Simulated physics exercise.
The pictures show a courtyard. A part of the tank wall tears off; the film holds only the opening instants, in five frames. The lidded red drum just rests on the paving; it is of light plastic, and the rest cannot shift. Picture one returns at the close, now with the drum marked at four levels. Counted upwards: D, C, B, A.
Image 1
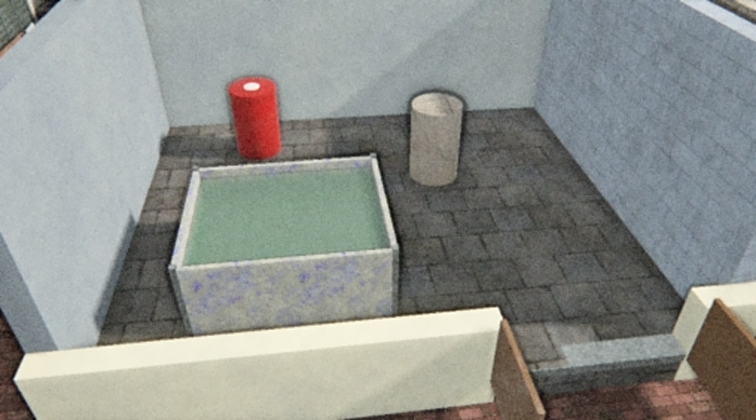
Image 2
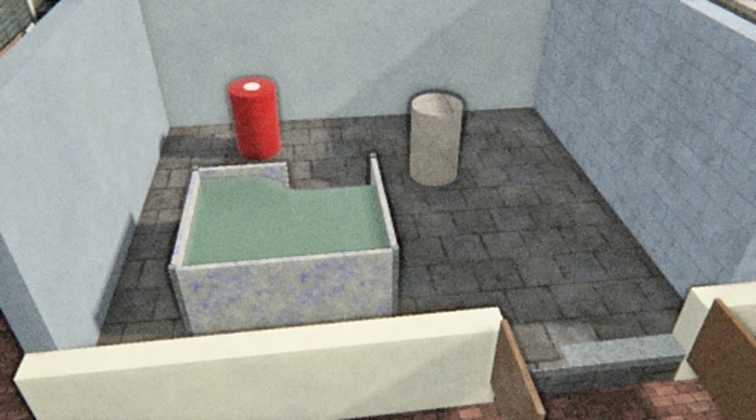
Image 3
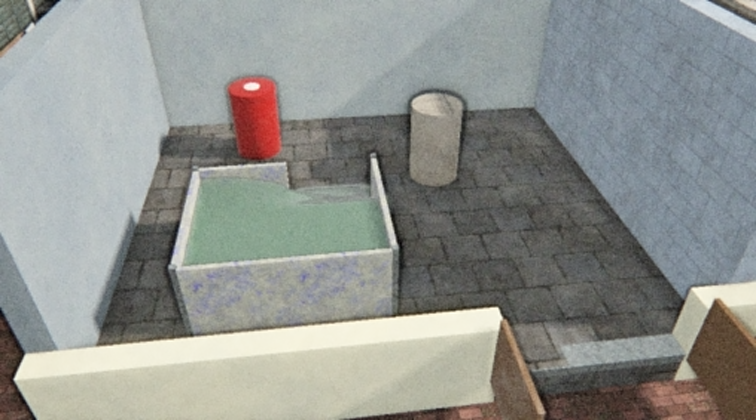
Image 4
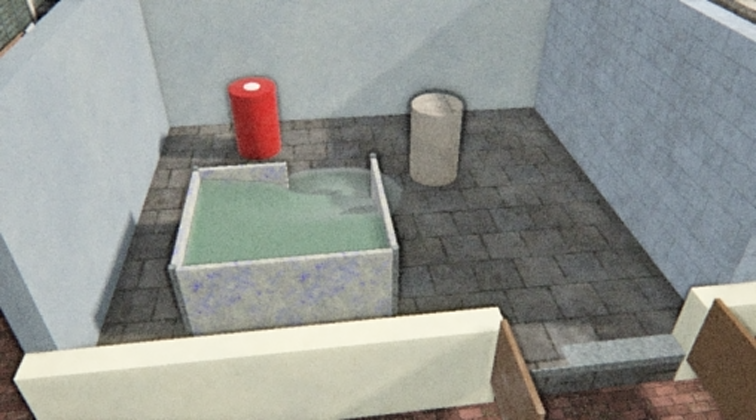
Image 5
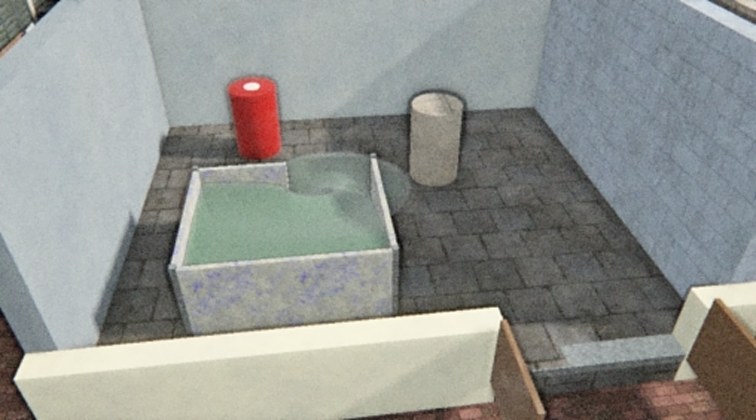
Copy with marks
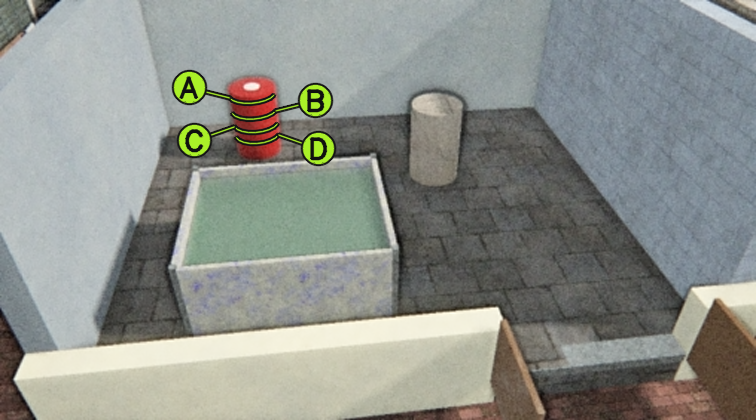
A walled courtyard tank opens at its back wall, and water spreads over the paving behind.
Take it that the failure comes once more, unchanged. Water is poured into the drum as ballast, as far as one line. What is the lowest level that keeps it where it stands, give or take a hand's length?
That is line D.
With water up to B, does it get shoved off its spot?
No, that is safe.
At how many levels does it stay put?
All of the four.
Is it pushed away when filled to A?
No, not at all.
On the marked copy, A at (251, 103); B at (253, 119); C at (255, 132); D at (256, 143); from the bottom up D, C, B, A.
If A is chosen, it does not move.
If B is chosen, it does not move.
If C is chosen, it does not move.
If D is chosen, it does not move.
